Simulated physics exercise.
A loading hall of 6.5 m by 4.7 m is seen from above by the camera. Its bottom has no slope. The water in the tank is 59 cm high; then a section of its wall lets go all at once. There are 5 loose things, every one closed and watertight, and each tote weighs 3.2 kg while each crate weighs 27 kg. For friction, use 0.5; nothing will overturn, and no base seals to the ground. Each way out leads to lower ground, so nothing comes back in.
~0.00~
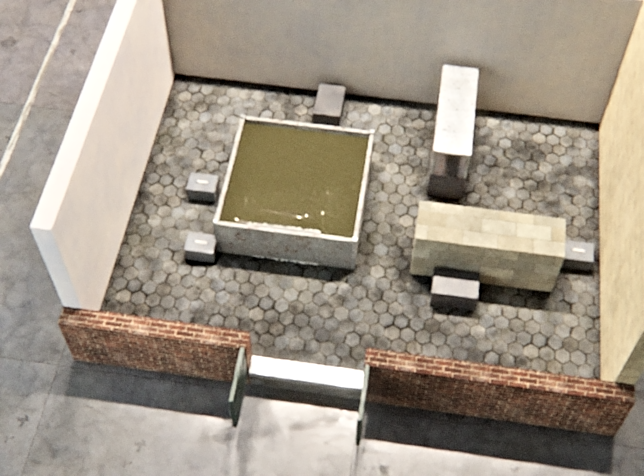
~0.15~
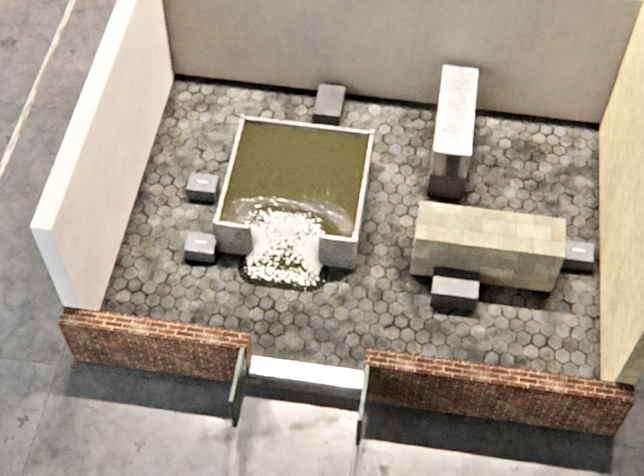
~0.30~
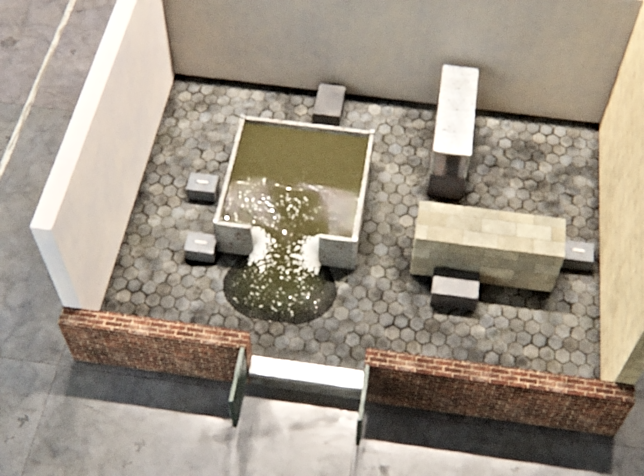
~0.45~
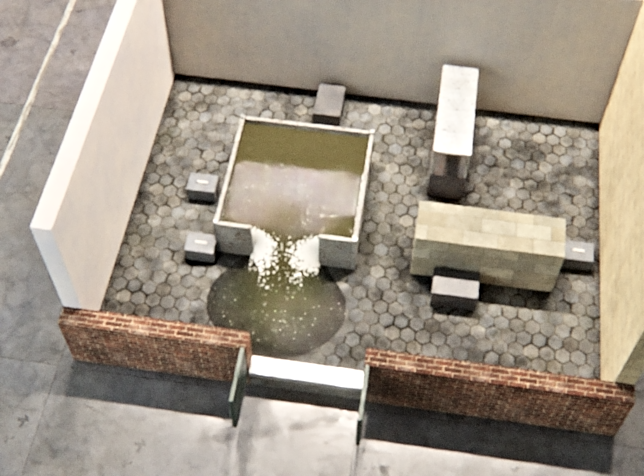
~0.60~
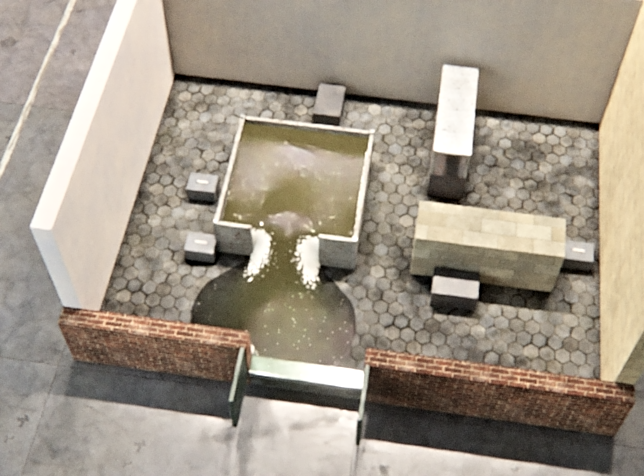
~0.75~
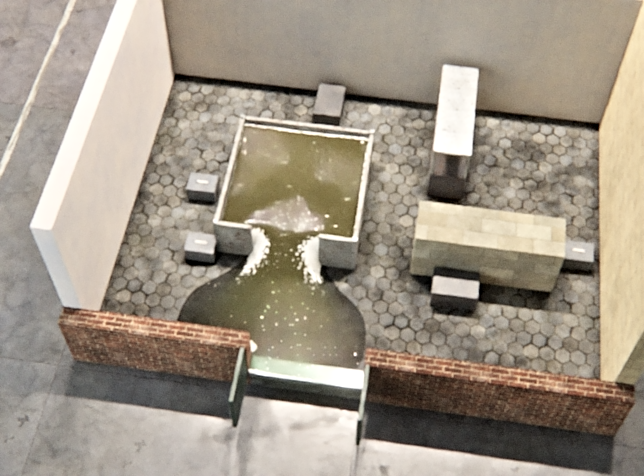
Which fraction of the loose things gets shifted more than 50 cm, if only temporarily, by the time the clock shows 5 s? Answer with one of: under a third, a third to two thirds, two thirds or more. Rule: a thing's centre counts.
Under a third.
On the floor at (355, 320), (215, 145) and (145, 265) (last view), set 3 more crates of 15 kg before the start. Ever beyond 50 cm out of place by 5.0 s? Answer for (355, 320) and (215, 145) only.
Within, then within.
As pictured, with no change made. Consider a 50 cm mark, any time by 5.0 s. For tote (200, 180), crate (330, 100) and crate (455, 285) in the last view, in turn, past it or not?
Beyond the mark, within the mark, within the mark.
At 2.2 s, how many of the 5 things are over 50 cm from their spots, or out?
Count: 0.
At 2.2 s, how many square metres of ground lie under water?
10.0 m2.
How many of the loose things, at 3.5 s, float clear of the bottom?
Answer: 0.
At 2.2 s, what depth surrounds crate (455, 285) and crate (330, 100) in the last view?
About 0 and 0 cm.
After 1.1 s 0 of 5 are over 50 cm from their spots; 0 afloat.
After 2.2 s 0 of 5 are over 50 cm from their spots; 0 afloat.
After 3.5 s 0 of 5 are over 50 cm from their spots; 0 afloat.
After 5.0 s 1 of 5 are over 50 cm from their spots, and 1 have been at some point; 2 afloat.
